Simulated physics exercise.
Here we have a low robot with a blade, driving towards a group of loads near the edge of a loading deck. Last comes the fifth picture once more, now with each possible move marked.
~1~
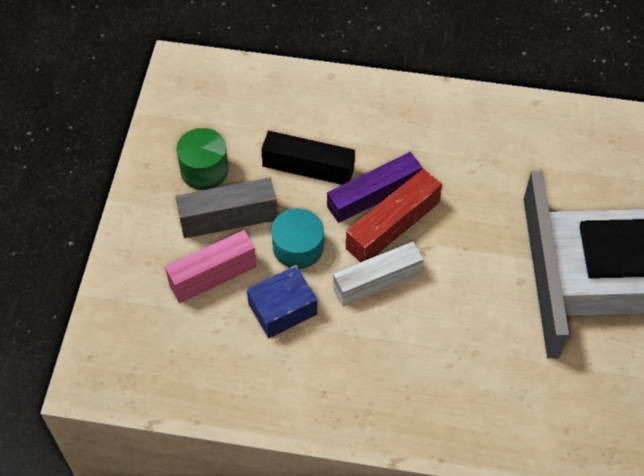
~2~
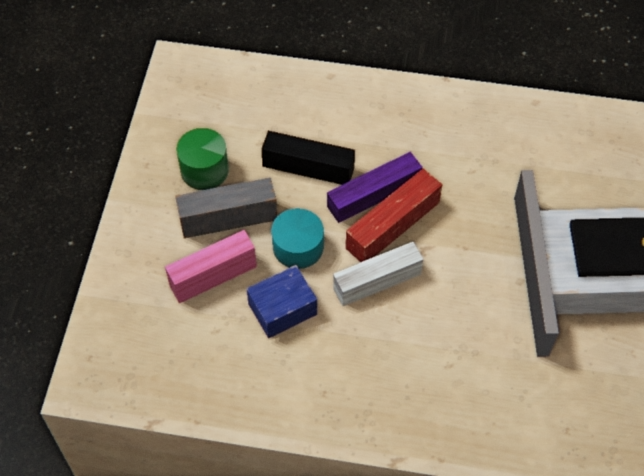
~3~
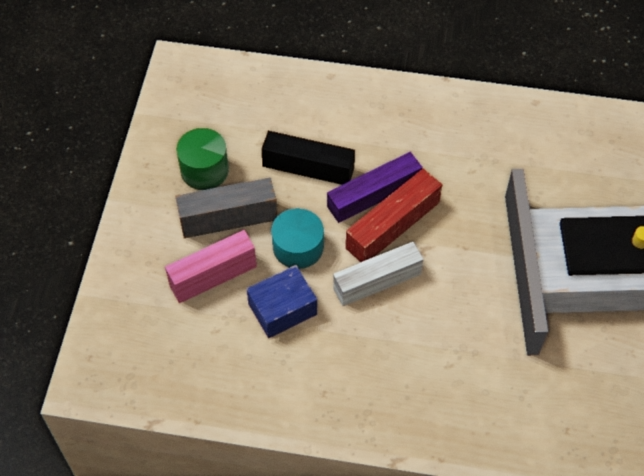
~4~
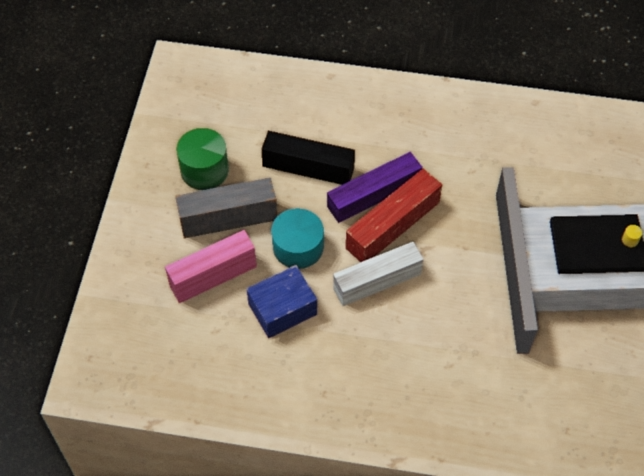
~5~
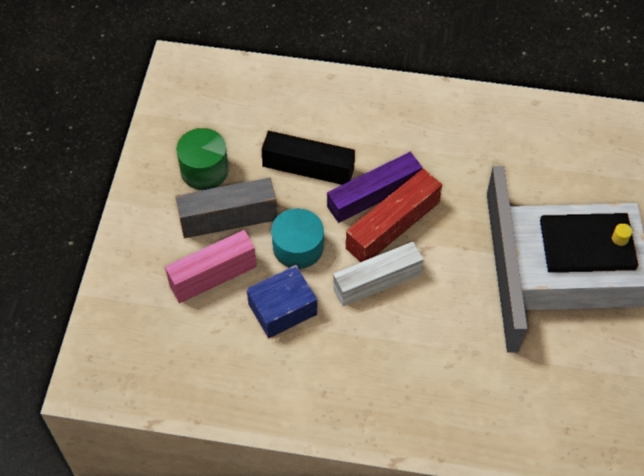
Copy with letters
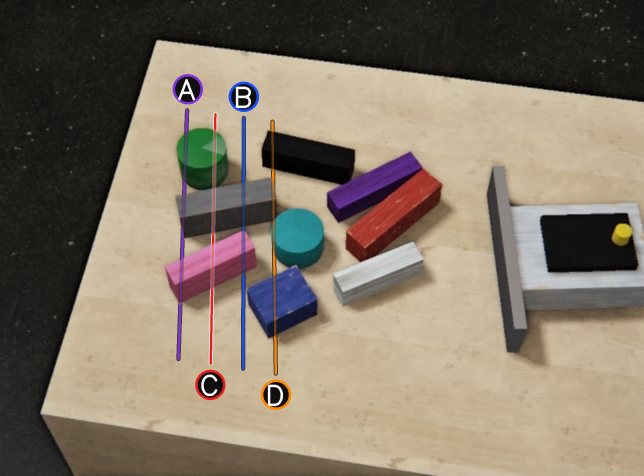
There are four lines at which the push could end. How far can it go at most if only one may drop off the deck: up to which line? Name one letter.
At A, and not beyond.
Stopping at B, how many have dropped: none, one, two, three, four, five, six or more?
The count is none.
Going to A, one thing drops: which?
It is the grey bar.
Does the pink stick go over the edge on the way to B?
By then, no.
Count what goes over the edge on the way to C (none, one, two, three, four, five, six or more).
The count is none.
On the marked copy, A at (183, 226); B at (243, 235); C at (213, 230); D at (274, 239).
With A. Early on, robot (462, 225); black stick (290, 154); purple stick (341, 176).
Further on, robot (345, 209); grey bar (168, 192); green canister (186, 144).
At the end, robot (254, 196); grey bar over the edge; pink stick (94, 259); one fallen.
As for the rest, B is within the limit but short; C is within the limit but short; D is within the limit but short.
